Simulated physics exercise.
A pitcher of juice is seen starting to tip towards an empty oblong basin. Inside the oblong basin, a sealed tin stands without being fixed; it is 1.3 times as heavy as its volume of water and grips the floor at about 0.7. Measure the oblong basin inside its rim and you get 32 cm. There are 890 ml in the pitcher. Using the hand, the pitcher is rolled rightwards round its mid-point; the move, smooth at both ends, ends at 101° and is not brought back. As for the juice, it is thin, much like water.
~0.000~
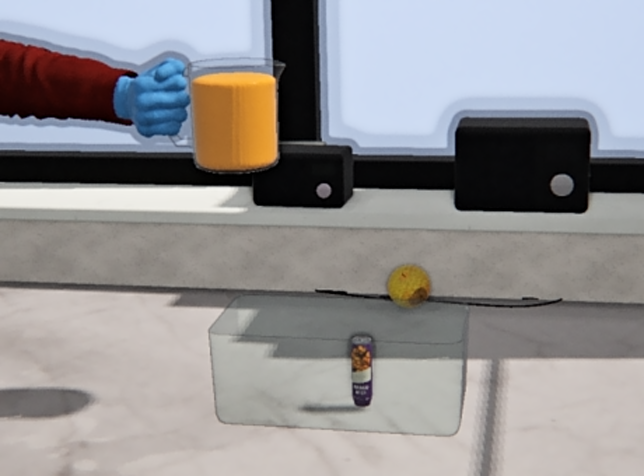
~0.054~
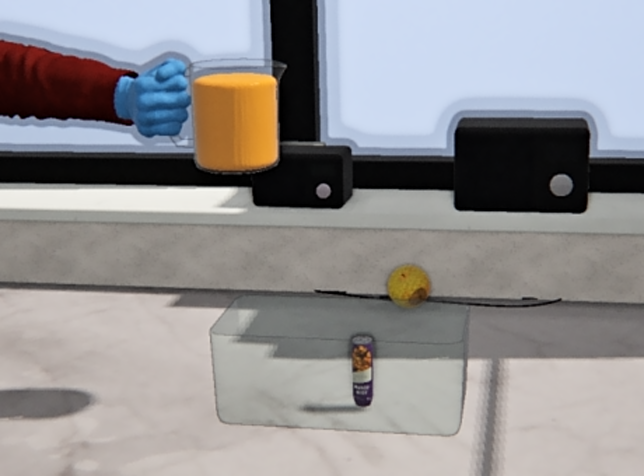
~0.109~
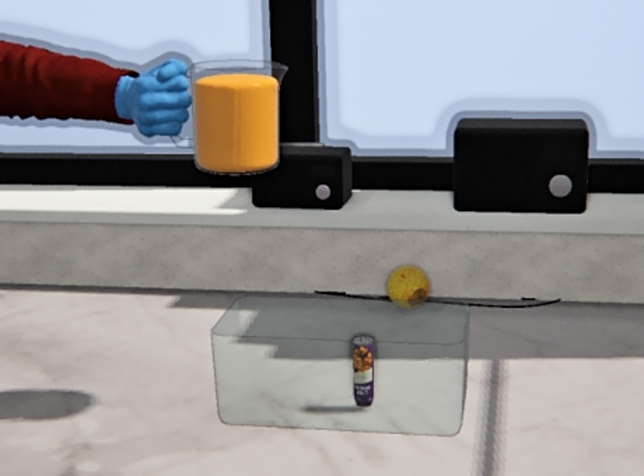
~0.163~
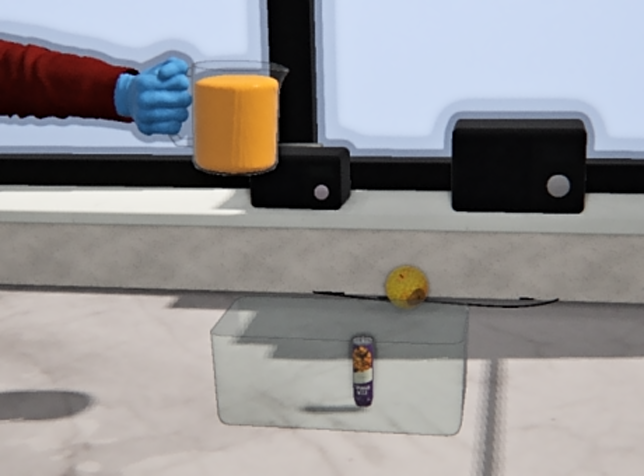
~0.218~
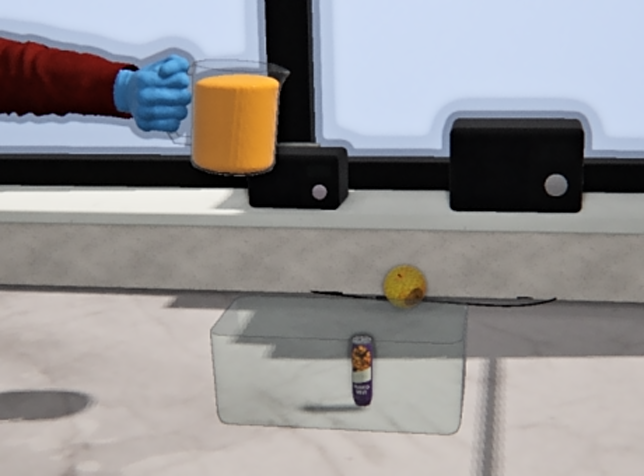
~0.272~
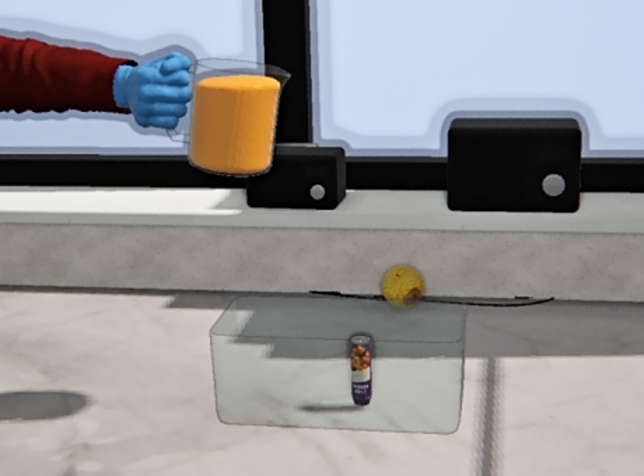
By a window, above a clear basin with a small tin inside, a blue-gloved hand held a pitcher of orange juice nearly still, then slowly tilted it slightly to the right.
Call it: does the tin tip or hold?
It holds.
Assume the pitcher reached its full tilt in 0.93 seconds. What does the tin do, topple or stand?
The tin remains upright.
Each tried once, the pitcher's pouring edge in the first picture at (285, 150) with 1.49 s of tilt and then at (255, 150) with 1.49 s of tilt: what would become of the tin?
Run one: It tumbles. Run two: It tumbles.
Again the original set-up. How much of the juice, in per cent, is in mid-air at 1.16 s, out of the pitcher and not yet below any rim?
Estimate: Around 28 per cent.
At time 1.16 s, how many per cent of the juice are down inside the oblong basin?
The share is close to 30 percent.
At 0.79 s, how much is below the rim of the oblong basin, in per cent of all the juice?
Some 1 per cent.
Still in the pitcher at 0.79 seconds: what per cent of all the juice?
I'd put it near 88 percent.
Then, 0.79 s in, the tilt is 55° and 87 per cent is still to pour; the tin stands where it began.
Then, 1.16 s in, the tilt is 90° and 41 per cent is still to pour; the tin stands where it began.
Then, 1.56 s in, the tilt is 101° and 6 per cent is still to pour; the tin stands where it began.
Then, 1.99 s in, the tilt is 101° and 0 per cent is still to pour; the tin stands where it began.
Finally, the tin stands where it began.
